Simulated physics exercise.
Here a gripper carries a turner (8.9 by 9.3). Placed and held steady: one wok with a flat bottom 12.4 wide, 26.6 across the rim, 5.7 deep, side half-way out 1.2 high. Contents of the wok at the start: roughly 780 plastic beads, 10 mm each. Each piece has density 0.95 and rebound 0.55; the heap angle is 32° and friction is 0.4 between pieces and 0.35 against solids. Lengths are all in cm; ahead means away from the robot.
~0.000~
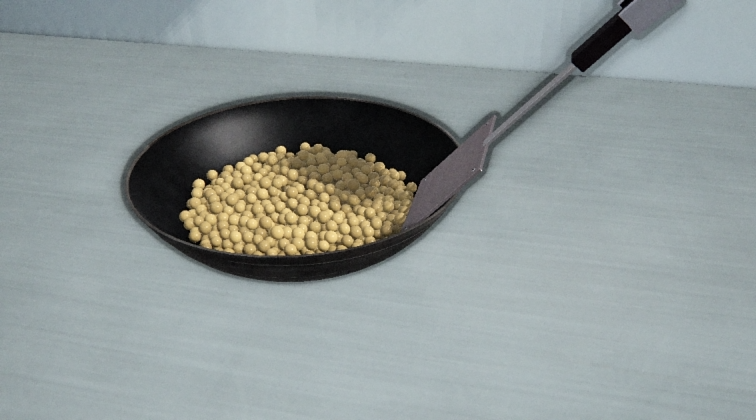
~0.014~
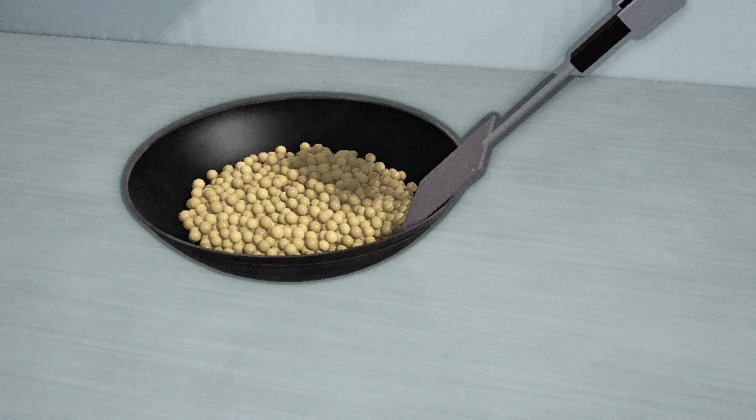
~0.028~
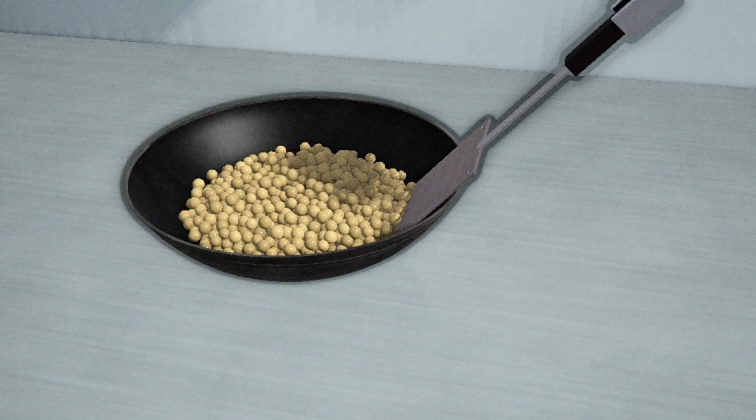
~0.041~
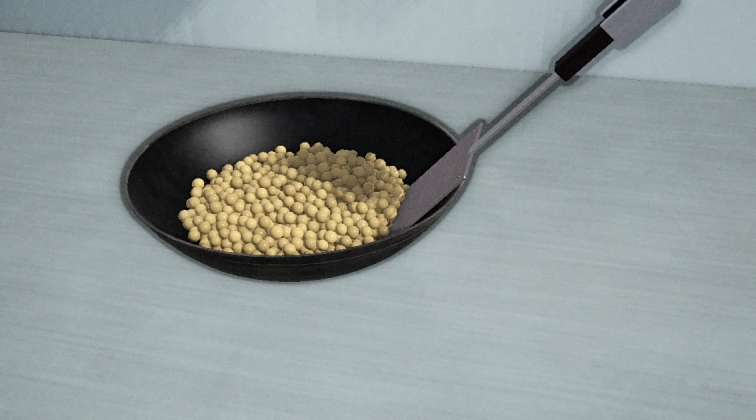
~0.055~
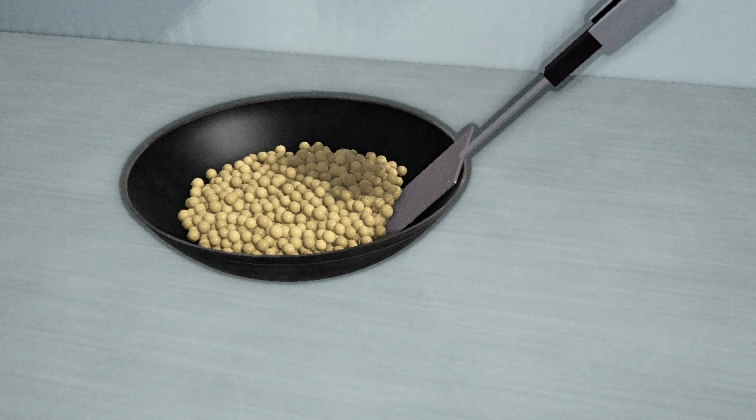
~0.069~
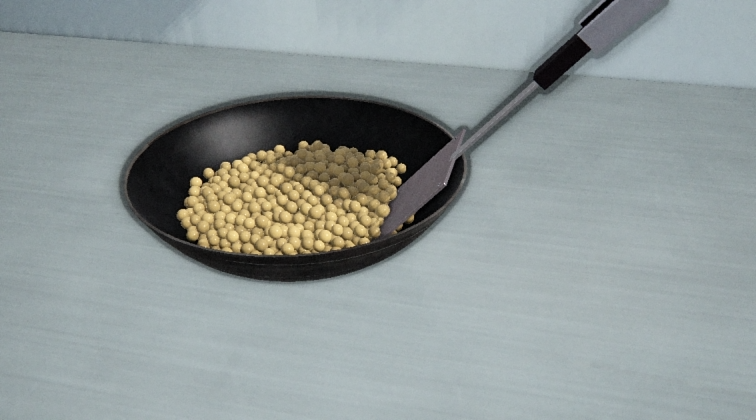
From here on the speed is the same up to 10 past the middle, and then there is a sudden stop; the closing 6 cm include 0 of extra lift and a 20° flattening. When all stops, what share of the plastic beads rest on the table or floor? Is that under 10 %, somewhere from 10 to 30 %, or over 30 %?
It is from 10 to 30 %.
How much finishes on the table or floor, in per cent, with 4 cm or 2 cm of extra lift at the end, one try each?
You'd get some 20 per cent with the first setting and some 20 per cent with the second.
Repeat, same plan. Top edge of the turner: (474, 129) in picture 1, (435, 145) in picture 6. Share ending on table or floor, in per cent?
Close to 25 in a hundred.
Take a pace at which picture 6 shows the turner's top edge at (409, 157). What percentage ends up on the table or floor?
My guess is around 40 percent.
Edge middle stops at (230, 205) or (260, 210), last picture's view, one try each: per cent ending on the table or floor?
Close to 0 and close to 0 per cent, respectively.
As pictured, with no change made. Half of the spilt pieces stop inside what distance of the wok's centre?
I'd say some 20 centimetres, give or take.
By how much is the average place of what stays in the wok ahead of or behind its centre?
Offset forward: Around 4.0 cm.
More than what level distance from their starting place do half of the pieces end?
Near 5 cm, measured level.
After 0.20 s, sloping 49°, highest piece 5 above the table; 781 in the wok.
After 0.33 s, sloping 43°, highest piece 7 above the table; 781 in the wok.
After 0.59 s, sloping 29°, highest piece 7 above the table; 660 in the wok, 111 on the table or floor, 10 on the blade or in flight.
After 1.64 s, sloping 29°, highest piece 7 above the table; 654 in the wok, 127 on the table or floor.
At rest, 654 in the wok, 127 on the table or floor. That is 16 % on the table or floor.
